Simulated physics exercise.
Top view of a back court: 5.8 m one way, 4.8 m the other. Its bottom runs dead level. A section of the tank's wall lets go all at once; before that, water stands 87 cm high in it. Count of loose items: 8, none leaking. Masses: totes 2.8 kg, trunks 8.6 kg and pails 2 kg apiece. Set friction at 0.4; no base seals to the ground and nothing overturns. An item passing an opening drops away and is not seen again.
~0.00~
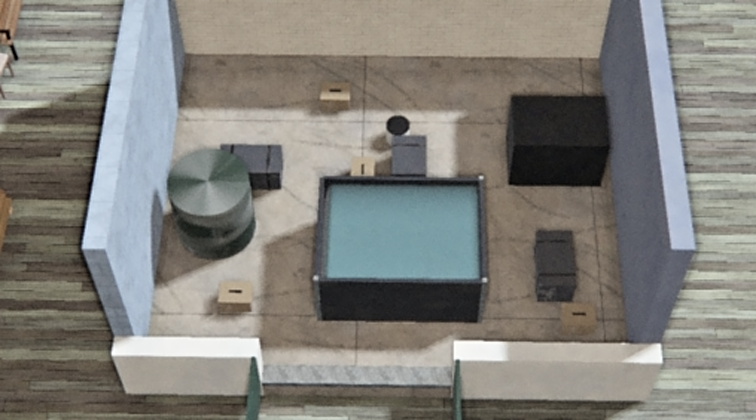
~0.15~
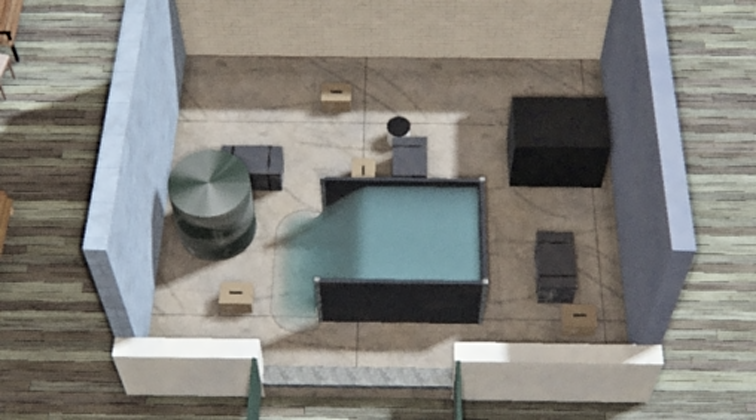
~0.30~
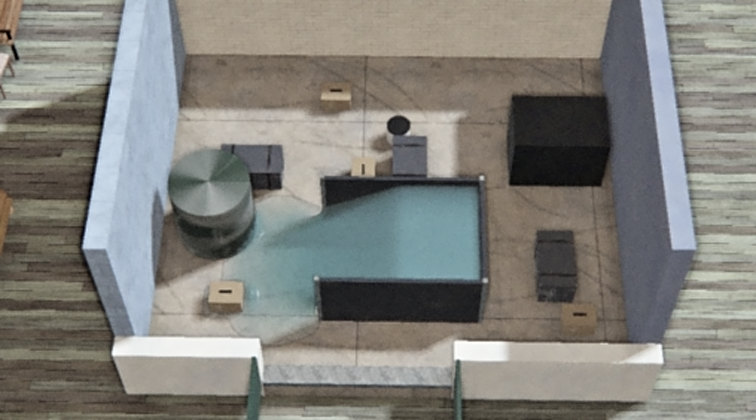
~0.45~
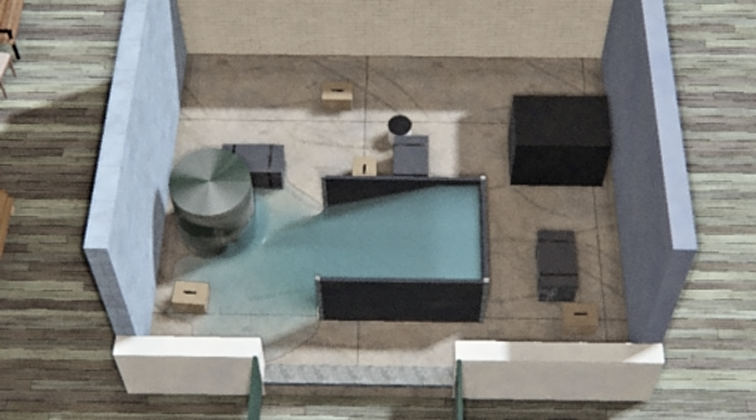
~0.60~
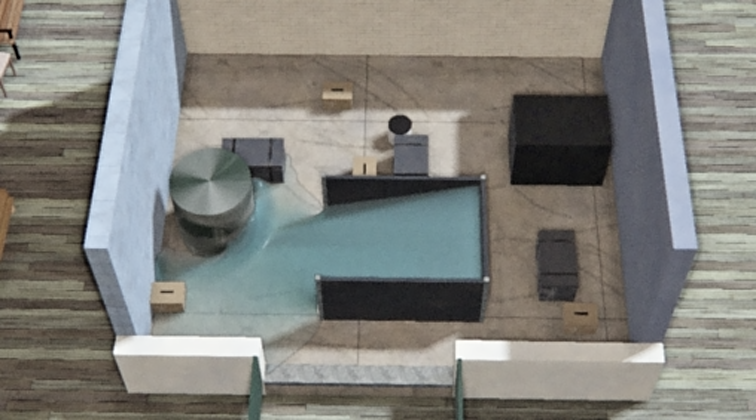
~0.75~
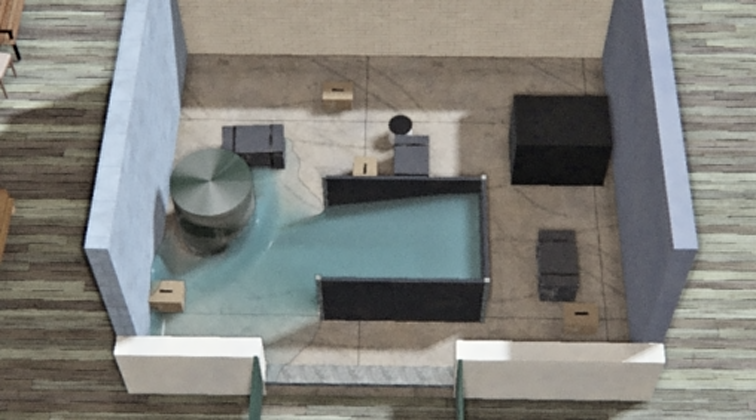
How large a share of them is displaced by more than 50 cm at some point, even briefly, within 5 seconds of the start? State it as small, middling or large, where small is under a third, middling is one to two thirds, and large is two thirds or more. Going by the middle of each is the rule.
Middling.
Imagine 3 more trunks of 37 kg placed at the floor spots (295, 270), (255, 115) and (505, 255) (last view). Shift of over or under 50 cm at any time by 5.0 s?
Order as listed: Beyond half a metre / beyond half a metre / inside half a metre.
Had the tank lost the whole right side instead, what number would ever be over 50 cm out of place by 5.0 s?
Count: 8.
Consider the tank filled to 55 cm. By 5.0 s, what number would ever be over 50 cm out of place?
The count would be 3.
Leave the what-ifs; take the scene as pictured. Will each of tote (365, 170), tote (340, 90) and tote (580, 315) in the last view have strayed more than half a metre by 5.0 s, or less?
In order: Not as far, farther and farther.
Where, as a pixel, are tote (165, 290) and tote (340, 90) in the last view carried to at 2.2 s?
About (229, 321) for the first and (362, 56) for the second.
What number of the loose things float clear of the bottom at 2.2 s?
Count at that moment: 2.
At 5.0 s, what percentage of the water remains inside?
I'd say some 86 percent hasn't gone yet.
After 1.1 s 2 of 8 are over 50 cm from their spots; 1 afloat.
After 2.2 s 3 of 8 are over 50 cm from their spots; 2 afloat.
After 3.5 s 3 of 8 are over 50 cm from their spots; 3 afloat.
After 5.0 s 5 of 8 are over 50 cm from their spots, and 5 have been at some point; 3 afloat.
